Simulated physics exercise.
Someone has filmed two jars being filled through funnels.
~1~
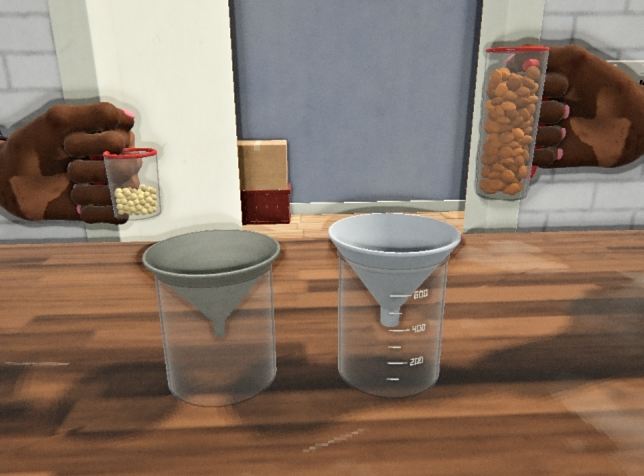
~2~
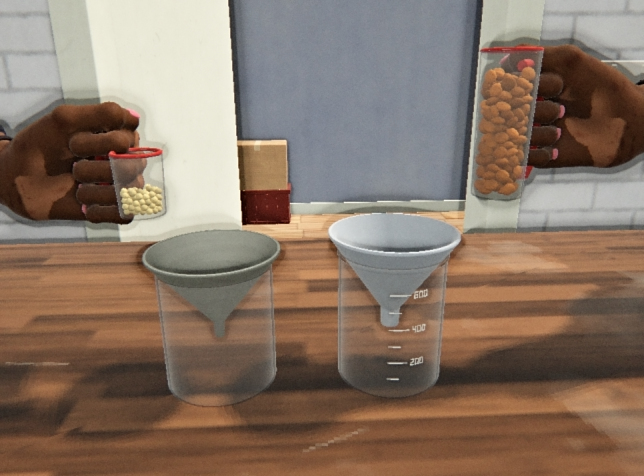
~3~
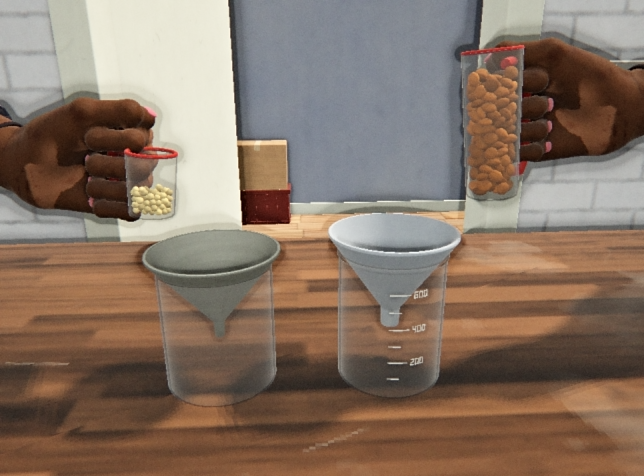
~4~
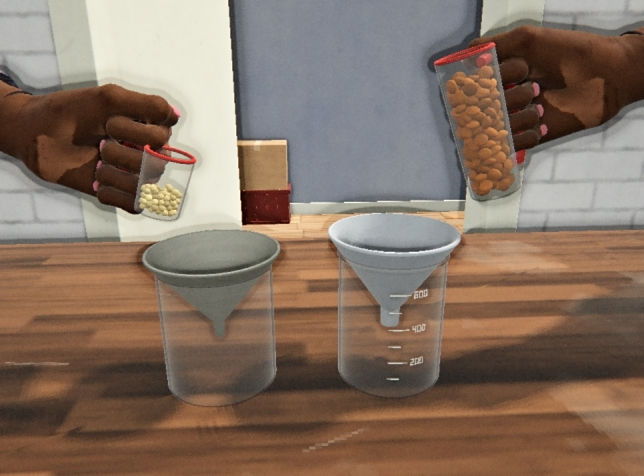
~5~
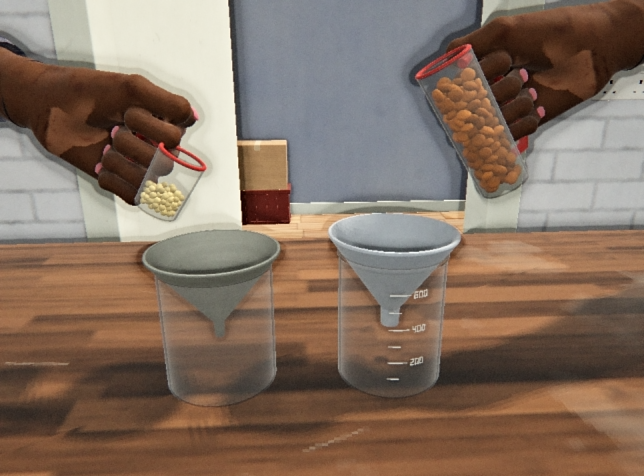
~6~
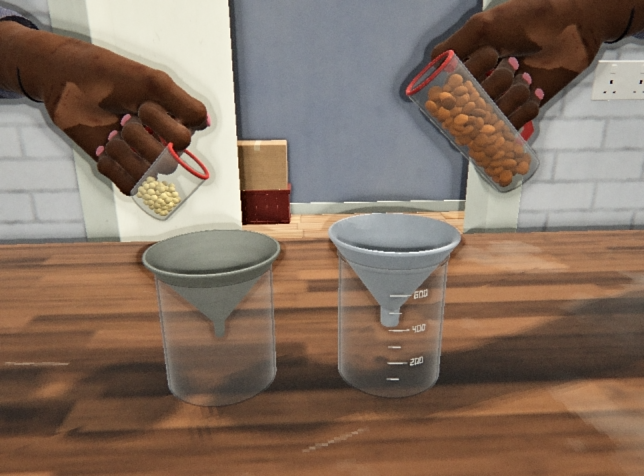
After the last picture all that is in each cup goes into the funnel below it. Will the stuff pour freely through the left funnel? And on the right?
Left: This one will plug up. Right: This one will plug up.
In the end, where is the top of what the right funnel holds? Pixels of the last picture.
The topmost pieces end close to (369, 251).
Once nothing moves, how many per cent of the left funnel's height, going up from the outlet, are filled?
It comes up to roughly 55 per cent.
Then, 0.40 s on from there, left, the whole lot still in the cup; right, the whole lot still in the cup.
Then, 0.75 s on from there, left, all but a few still in the cup, a little in or over the funnel; right, all but a few still in the cup, only a few in or over the funnel.
Then, 1.05 s on from there, left, the whole lot in or over the funnel; right, near half still in the cup, near a third in or over the funnel, only a few down in the jar.
In the end, left, the whole lot stuck in the funnel, none at all down in the jar; right, all but a few stuck in the funnel, only a few down in the jar.
